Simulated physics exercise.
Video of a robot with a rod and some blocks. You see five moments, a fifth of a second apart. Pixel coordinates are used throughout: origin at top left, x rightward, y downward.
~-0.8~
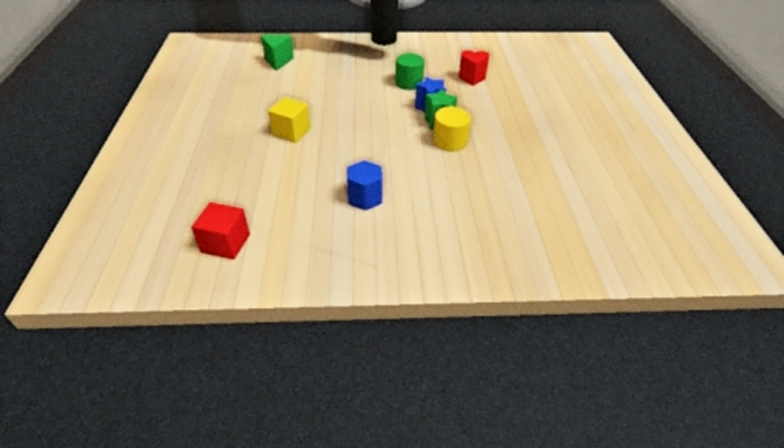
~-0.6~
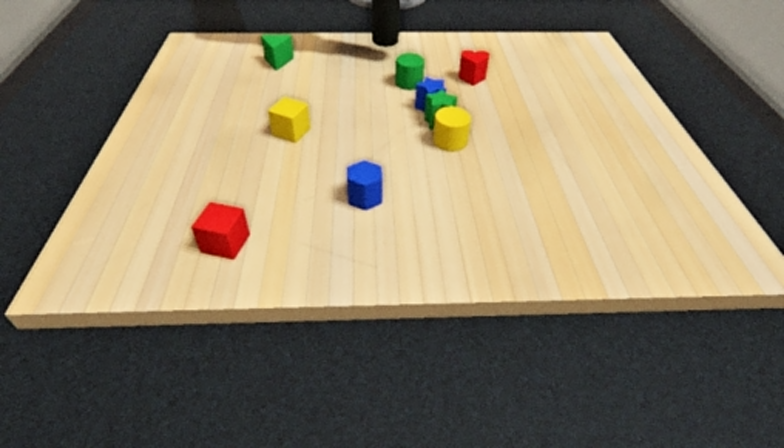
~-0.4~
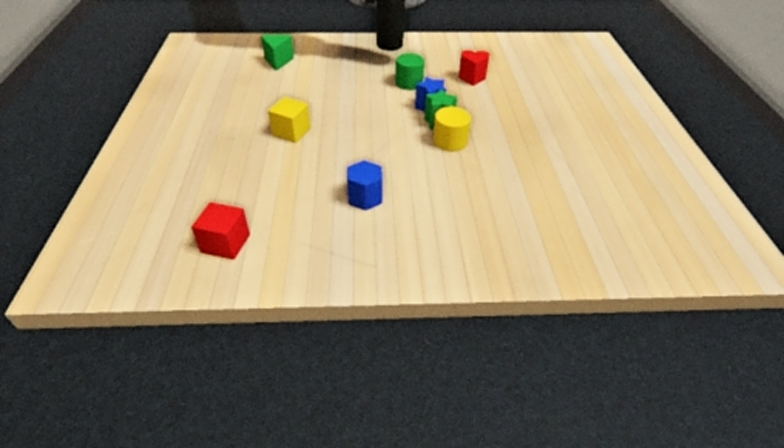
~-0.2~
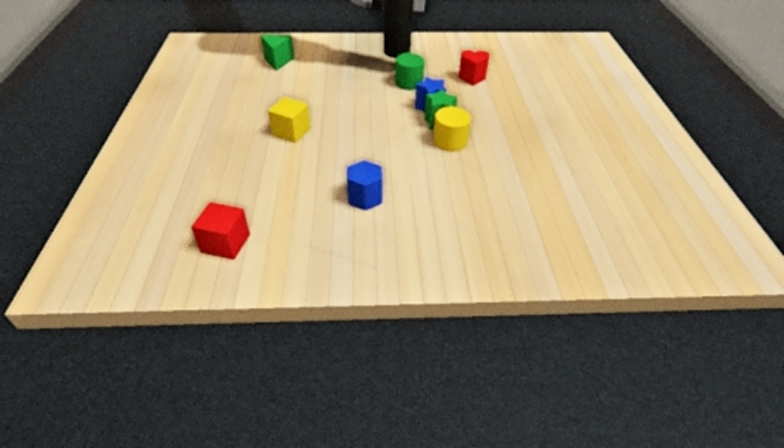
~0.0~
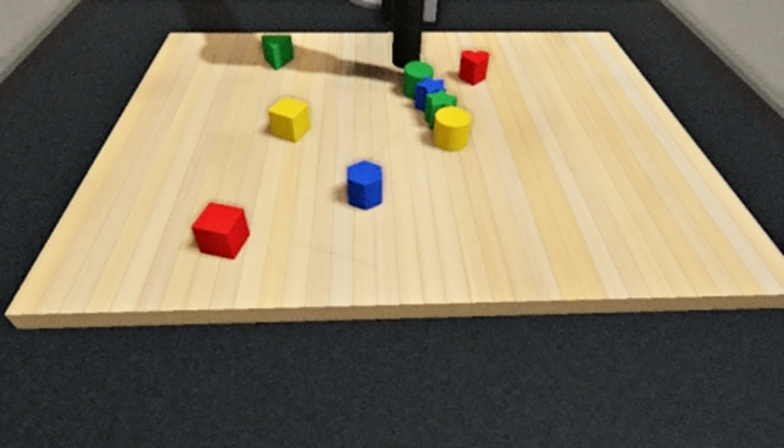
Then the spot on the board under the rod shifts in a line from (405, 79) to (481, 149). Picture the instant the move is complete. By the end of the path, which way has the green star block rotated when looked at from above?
Prediction: Counterclockwise.
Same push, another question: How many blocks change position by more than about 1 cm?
My count: 3 or more.
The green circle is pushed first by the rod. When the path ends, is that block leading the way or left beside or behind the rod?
I predict the rod has moved past it.
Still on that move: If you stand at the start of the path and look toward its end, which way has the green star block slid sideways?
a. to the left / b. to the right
b.
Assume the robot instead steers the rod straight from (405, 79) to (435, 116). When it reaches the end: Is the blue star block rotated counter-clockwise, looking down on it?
Yes - that is the case.
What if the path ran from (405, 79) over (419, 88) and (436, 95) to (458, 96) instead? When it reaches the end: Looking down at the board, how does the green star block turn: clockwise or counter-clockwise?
It twists anticlockwise.
The first path, step by step. One third of the way, rod (430, 83); green circle (432, 91); blue star block (443, 106), turned 35° anticlockwise; green star block (465, 116), turned 35° anticlockwise; yellow circle (475, 136).
Two thirds of the way, rod (456, 106); green circle (446, 115); blue star block (434, 129); green star block (465, 131); yellow circle (490, 148).
At the end, rod (484, 131); green circle (443, 119); blue star block (427, 133), turned 20° clockwise; green star block (462, 135), turned 145° anticlockwise; yellow circle (492, 149).
